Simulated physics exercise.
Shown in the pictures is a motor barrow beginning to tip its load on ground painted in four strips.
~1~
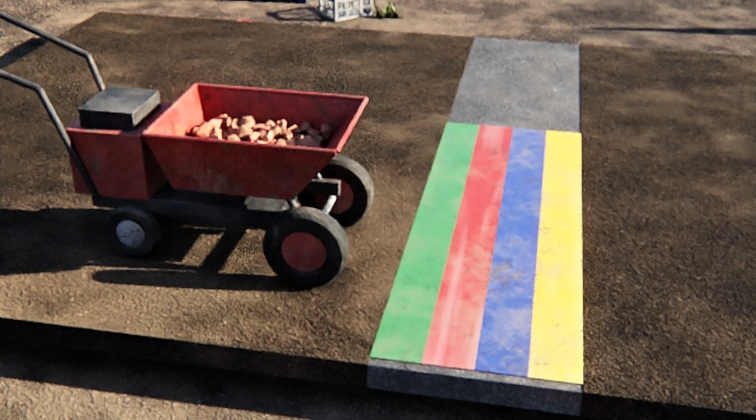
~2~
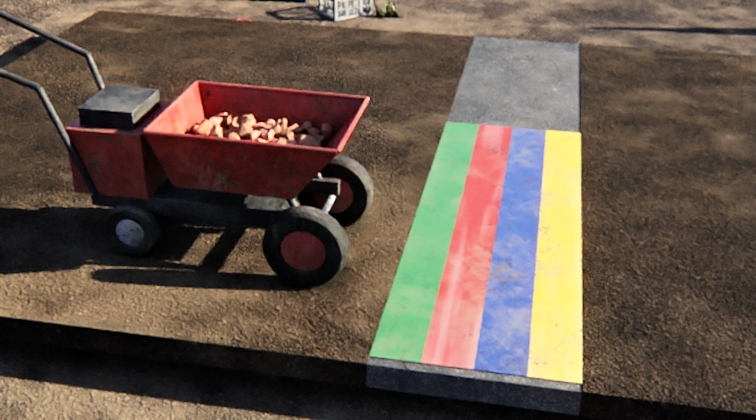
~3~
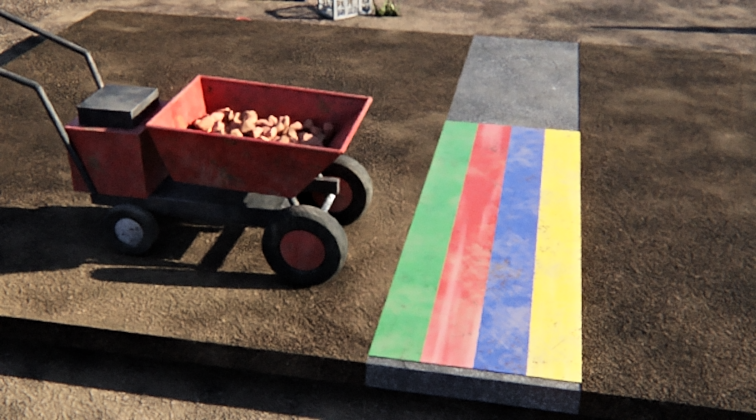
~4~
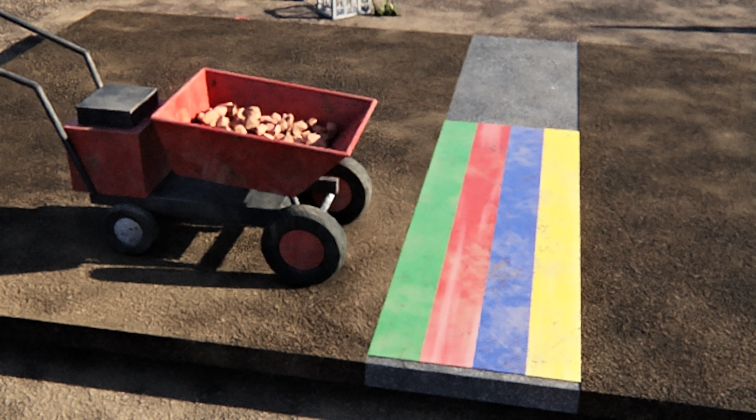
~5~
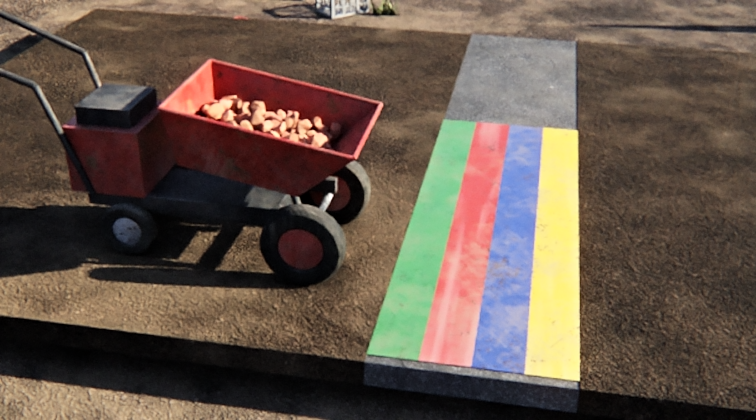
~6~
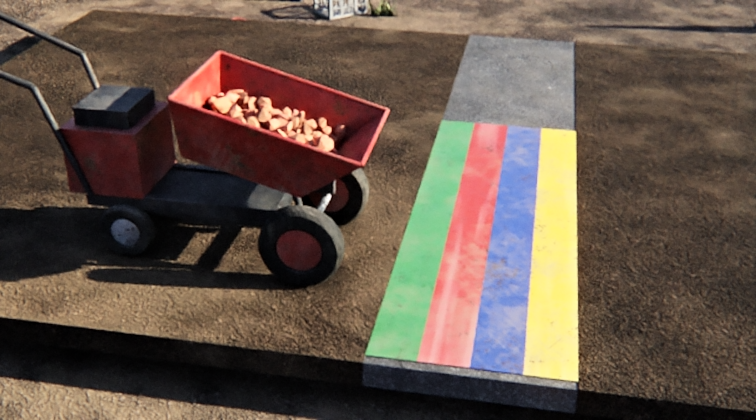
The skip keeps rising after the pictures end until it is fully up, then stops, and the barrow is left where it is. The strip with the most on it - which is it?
That is the red strip.
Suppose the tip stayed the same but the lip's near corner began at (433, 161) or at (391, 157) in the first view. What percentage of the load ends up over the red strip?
0 % and 10 %.
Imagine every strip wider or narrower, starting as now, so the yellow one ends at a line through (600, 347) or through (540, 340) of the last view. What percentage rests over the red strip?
40 and 40 in a hundred.
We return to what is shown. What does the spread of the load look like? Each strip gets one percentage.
Shares by strip - green: 15 per cent; red: 45 per cent; blue: 25 per cent; yellow: 5 per cent.
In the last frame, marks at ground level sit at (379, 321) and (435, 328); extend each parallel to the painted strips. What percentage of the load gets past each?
Around 90 per cent for the first, around 70 per cent for the second.
Soon after the last picture, skip tipped steeply; all in the skip.
A little later, skip tipped right over; about two thirds in the skip; a small part over the green strip; about a quarter over the red strip; a stray few over the blue strip.
Later still, skip tipped right over; a small part in the skip; a small part over the green strip; about half over the red strip; about a quarter over the blue strip; a small part over the yellow strip; a stray few off the paint.
At rest, skip tipped right over; a small part in the skip; a small part over the green strip; about half over the red strip; about a quarter over the blue strip; a small part over the yellow strip; a stray few off the paint.
